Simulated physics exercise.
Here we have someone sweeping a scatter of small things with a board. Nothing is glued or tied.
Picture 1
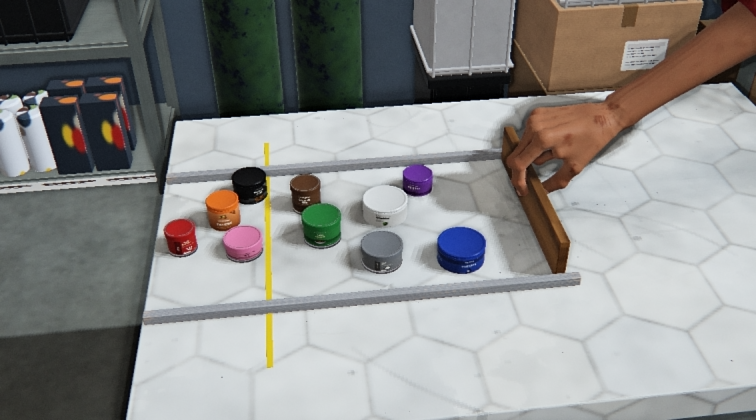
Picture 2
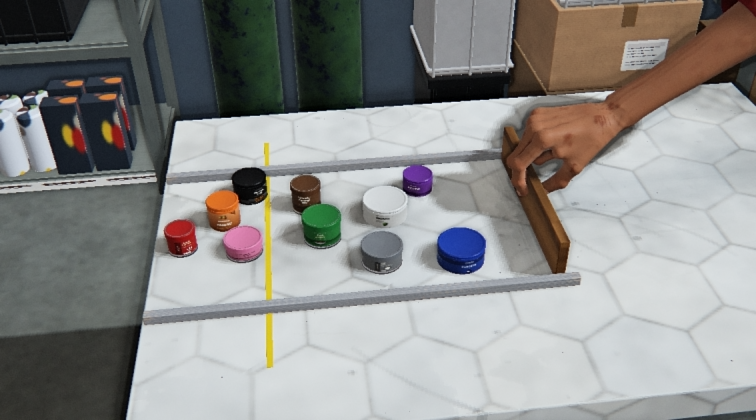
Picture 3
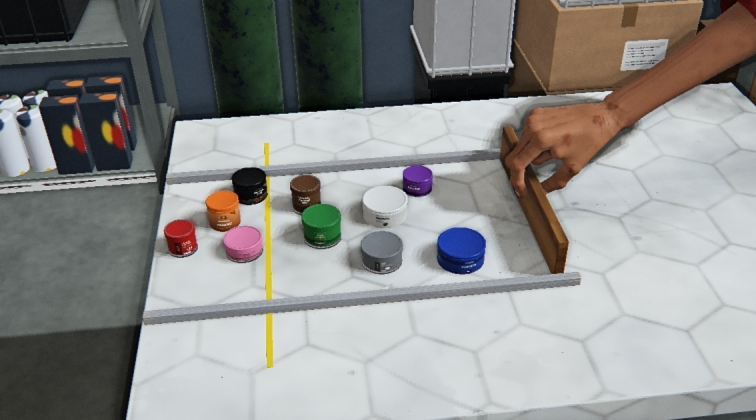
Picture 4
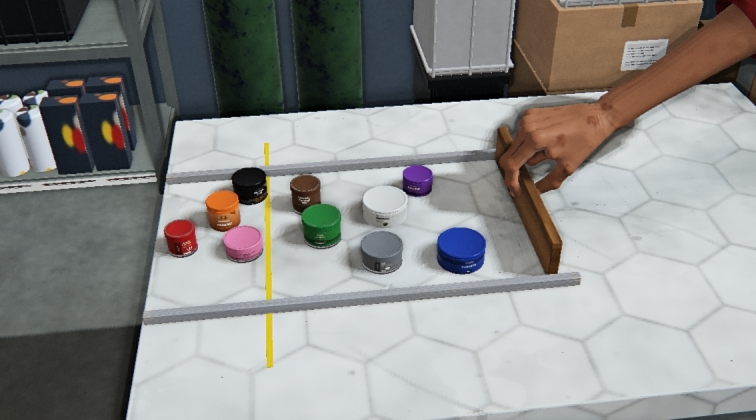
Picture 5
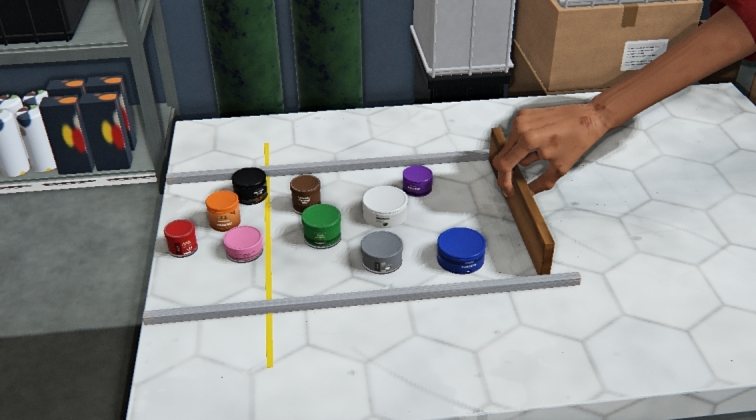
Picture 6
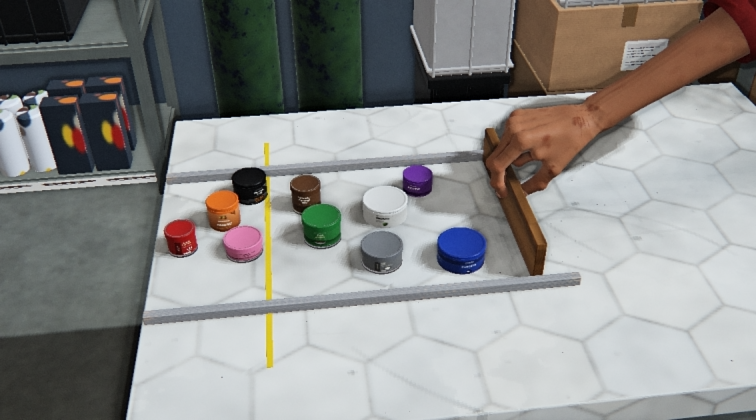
The video shows a hand holding a wooden board upright on a marble-patterned surface, sliding it slowly a short way left between two grey rails, while the colourful lidded tubs scattered around a yellow line stay still.
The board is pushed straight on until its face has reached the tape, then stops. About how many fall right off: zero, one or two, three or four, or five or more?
Here the number that fall off is zero.
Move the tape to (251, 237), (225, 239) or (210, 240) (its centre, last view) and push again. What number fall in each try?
The counts: 0, 1 and 3.
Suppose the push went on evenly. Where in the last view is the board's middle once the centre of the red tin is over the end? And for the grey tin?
At (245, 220) for the red tin; at (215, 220) for the grey tin.
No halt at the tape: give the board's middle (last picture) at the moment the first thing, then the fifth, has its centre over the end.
About (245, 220), then (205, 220).
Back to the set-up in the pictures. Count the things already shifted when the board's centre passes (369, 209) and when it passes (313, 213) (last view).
By then 5, and 8.
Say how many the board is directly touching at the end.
In contact: 4.
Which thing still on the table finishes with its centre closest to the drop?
Foremost is the red tin.
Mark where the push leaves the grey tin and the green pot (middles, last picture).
Near (205, 266) and (248, 239).
Soon after, none off yet; red tin at rest near (181, 238); orange tub at rest near (224, 211); pink pot at rest near (244, 244).
At rest, the number that fall off is zero.
